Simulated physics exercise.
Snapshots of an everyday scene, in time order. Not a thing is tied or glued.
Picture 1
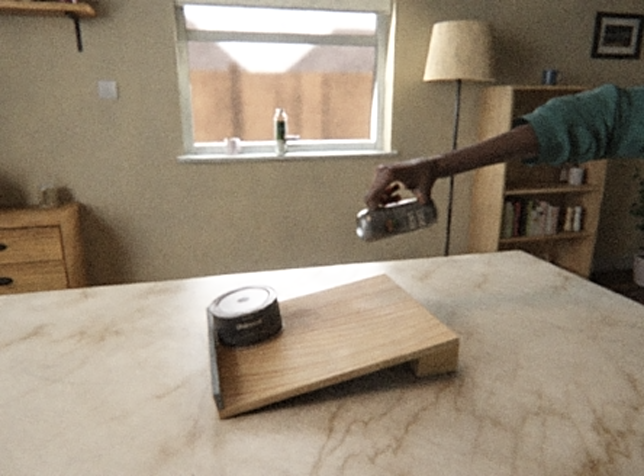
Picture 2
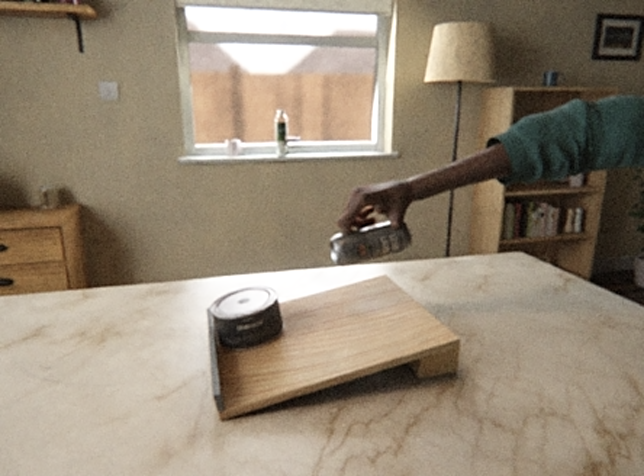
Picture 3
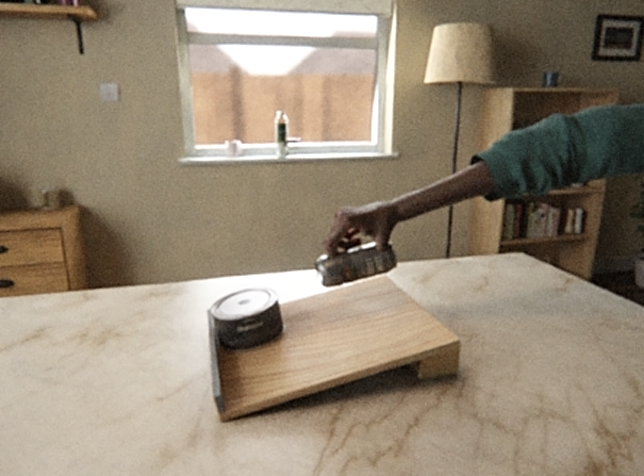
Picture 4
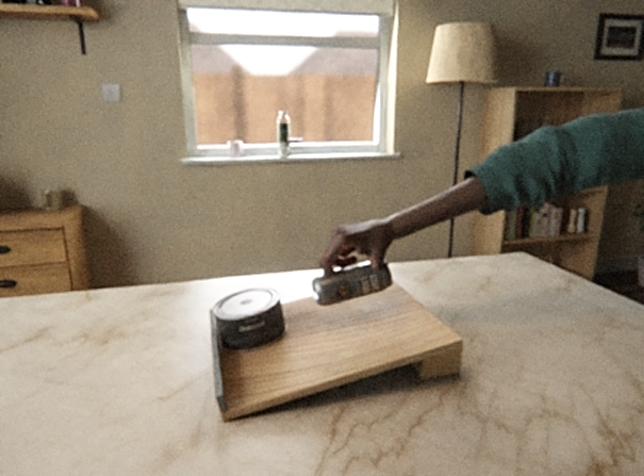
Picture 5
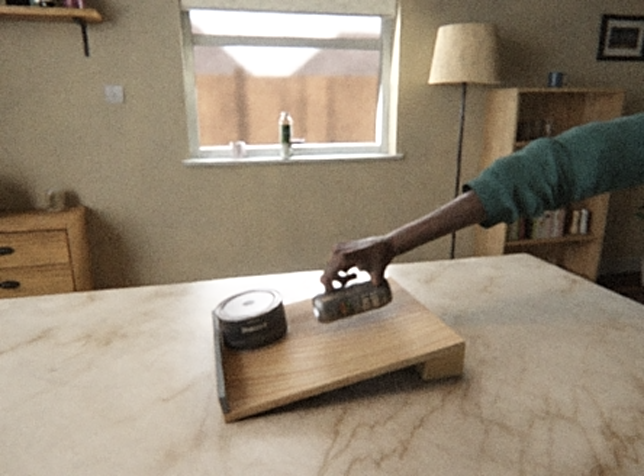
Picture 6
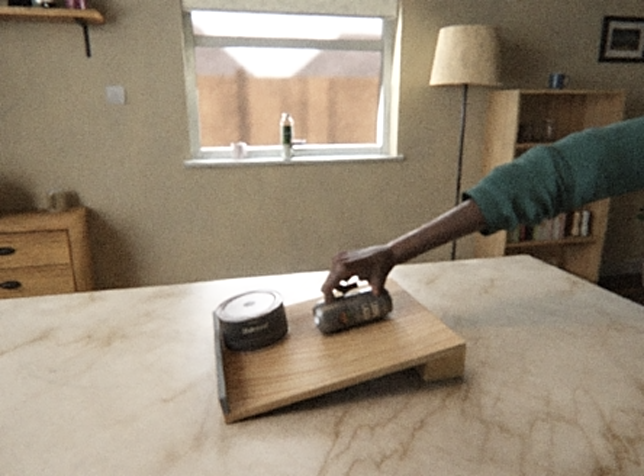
A hand in a green sleeve reaches in from the right, carrying a grey can on its side down and leftward, then lowers it onto a sloping wooden board and keeps hold. The board rests on a pale marbled tabletop, with a black tub at its left end. Seen from slightly above, the room behind has a window, lamp and bookshelf, and the view shifts very slightly.
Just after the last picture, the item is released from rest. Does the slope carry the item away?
Sits tight.
Then, 0.30 s past the last view, nothing moves.
Then, 0.70 s past the last view, grey can resting near (352, 309).
Finally, both still in place. Final places as the last picture's camera would see them, grey can near (352, 309). The grey can remains at rest.
